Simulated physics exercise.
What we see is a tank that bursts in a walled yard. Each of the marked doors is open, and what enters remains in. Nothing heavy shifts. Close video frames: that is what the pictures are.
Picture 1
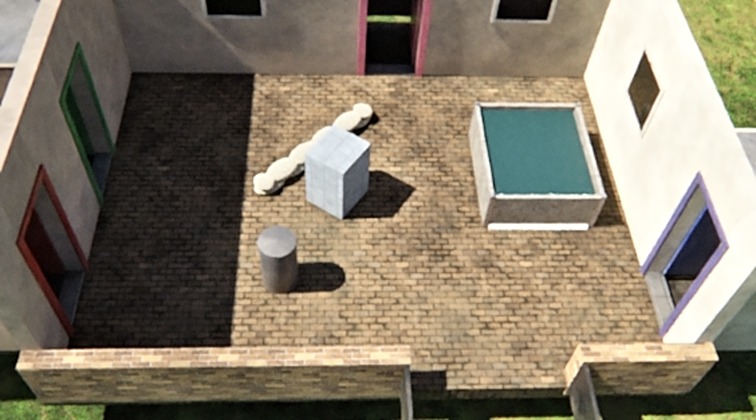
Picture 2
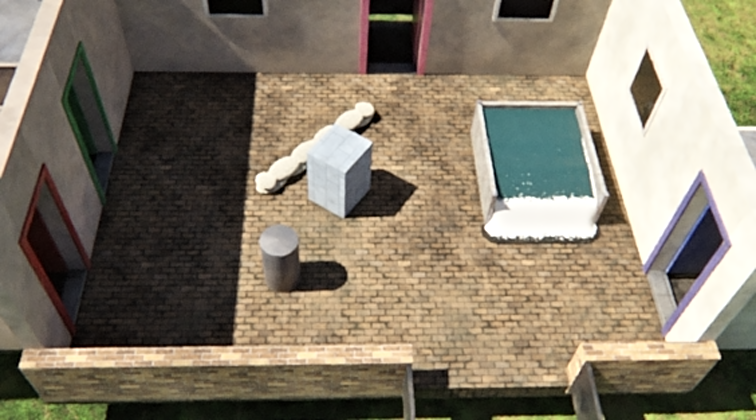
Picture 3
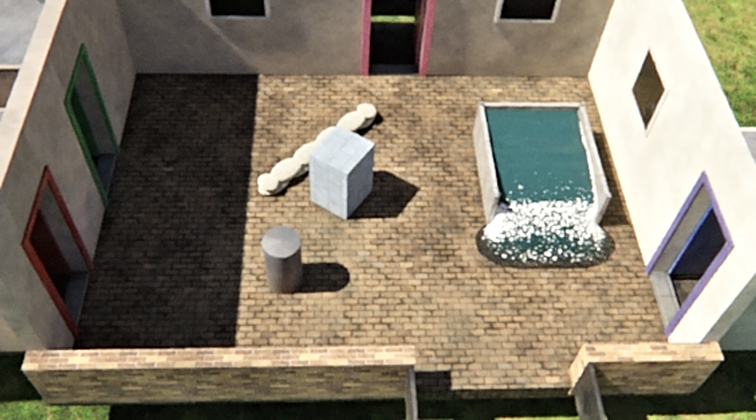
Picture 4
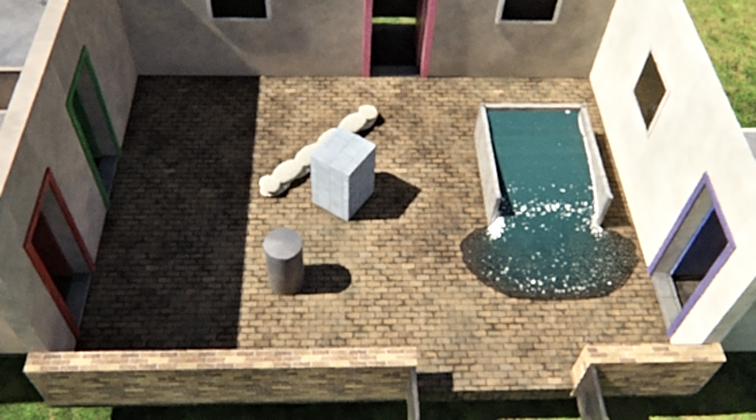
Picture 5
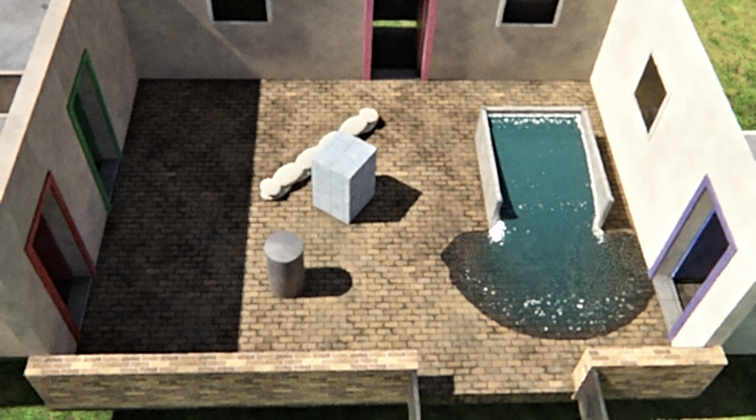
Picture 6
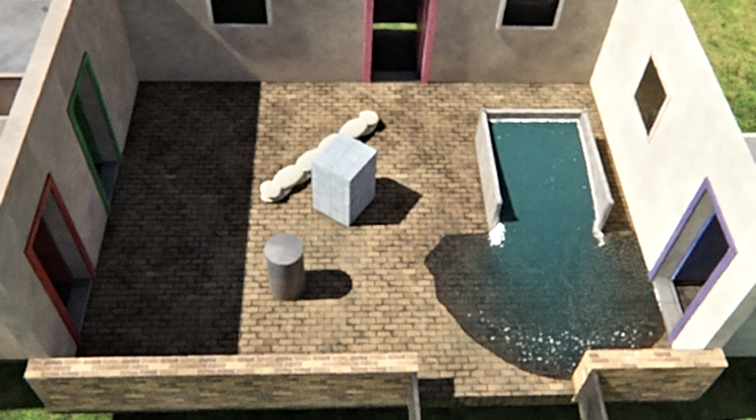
In a walled, brick-paved yard, an open tank of dark green water stands whole and still to the right of a pale block and a grey cylinder. Its near side gives way and water pours out in white froth, then spreads across the paving in a widening dark pool, reaching the low front wall.
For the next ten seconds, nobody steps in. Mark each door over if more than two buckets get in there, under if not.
Blue door - over; green door - under; red door - under; pink door - under.
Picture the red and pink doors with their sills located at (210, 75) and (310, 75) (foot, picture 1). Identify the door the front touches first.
I say the one in blue.
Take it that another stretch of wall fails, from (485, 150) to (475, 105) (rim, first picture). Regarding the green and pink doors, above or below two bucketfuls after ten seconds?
Going door by door: The green one stays safe, and the pink one gets too much.
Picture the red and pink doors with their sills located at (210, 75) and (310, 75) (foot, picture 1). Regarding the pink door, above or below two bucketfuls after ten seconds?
Checking it, I find the pink door escapes flooding.
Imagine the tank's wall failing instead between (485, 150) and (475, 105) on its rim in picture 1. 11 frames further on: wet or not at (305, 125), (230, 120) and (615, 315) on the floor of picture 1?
The first spot is soaked, the second spared and the third spared.
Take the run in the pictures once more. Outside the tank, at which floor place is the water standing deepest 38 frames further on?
I'd point to about (585, 92).
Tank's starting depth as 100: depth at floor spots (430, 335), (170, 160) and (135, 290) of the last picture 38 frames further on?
6, 0 and 2 in a hundred, in turn.
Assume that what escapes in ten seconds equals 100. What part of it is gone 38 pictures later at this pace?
My figure: 90 percent.
A moment on, water covers 20 % of the floor; the blue door wet at the sill, nothing in, the green door not reached, the red door not reached, the pink door not reached.
Next, water covers 20 % of the floor; the blue door under two buckets in, the green door not reached, the red door not reached, the pink door not reached.
Then, water covers 25 % of the floor; the blue door over two buckets in, the green door not reached, the red door not reached, the pink door not reached.
Later, water covers 40 % of the floor; the blue door over two buckets in, the green door not reached, the red door wet at the sill, nothing in, the pink door not reached.
In the end, water covers 60 % of the floor; the blue door over two buckets in, the green door wet at the sill, nothing in, the red door under two buckets in, the pink door wet at the sill, nothing in.
